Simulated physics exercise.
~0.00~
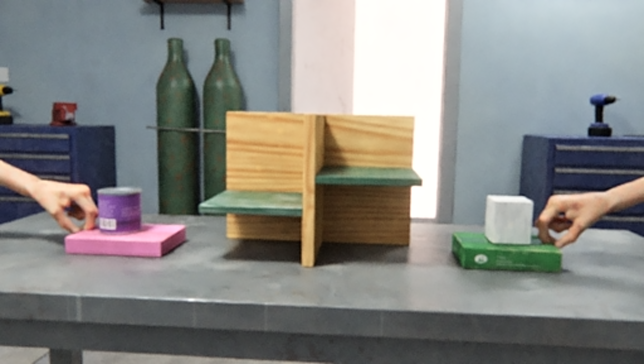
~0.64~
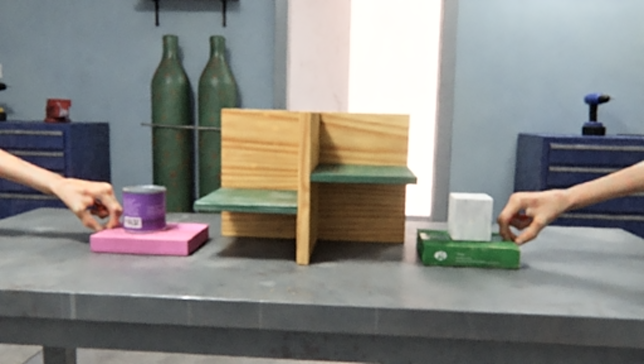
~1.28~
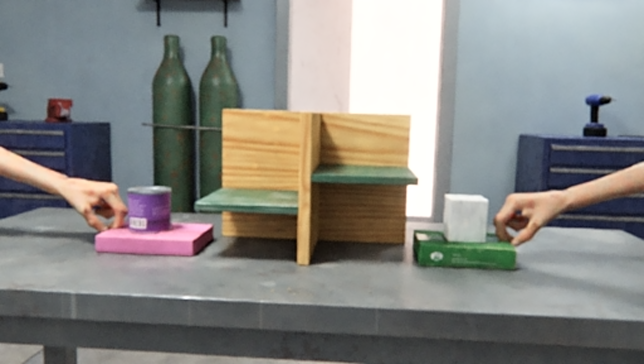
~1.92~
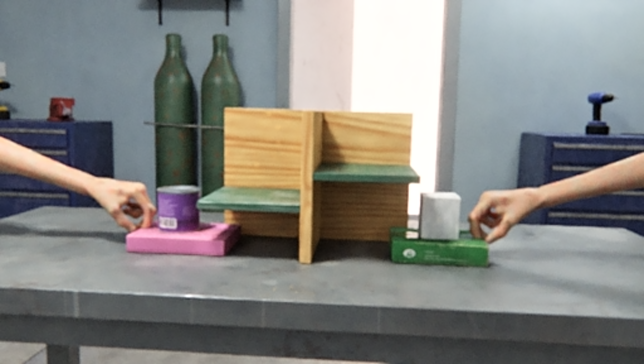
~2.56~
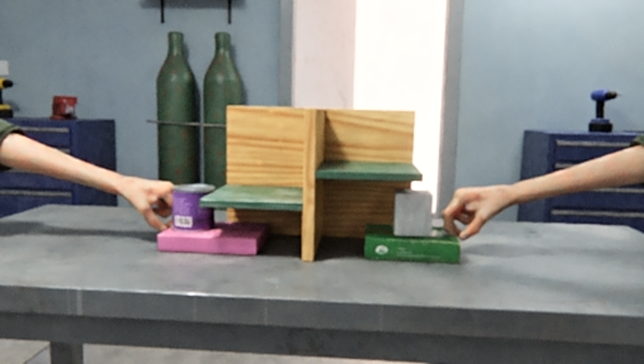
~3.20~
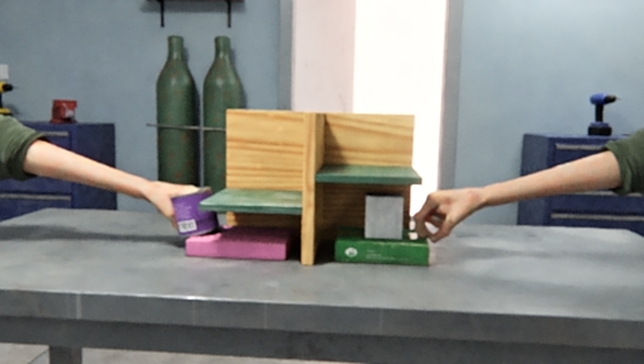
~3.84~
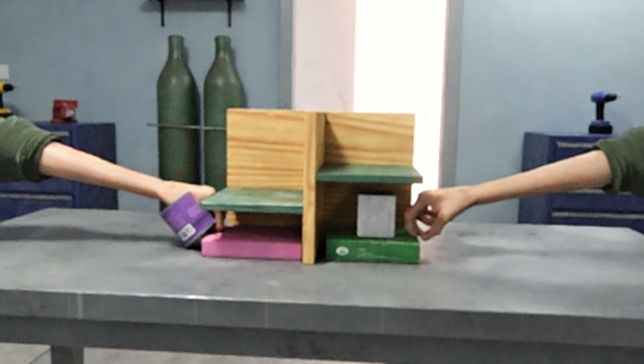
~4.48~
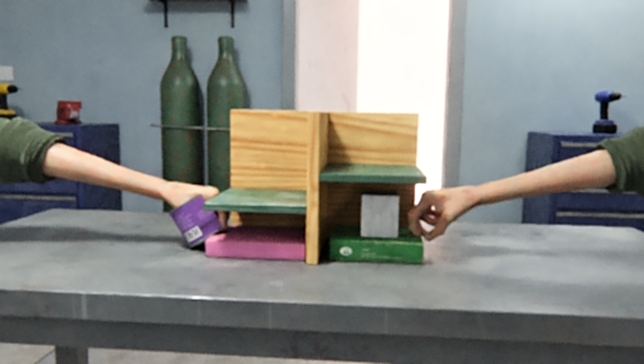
On a grey workshop table, two hands push a pink board carrying a purple pot and a green box carrying a white block inward beneath a wooden stand's green shelves; the block passes under upright, while the pot catches the left shelf edge and ends tilted back outside.
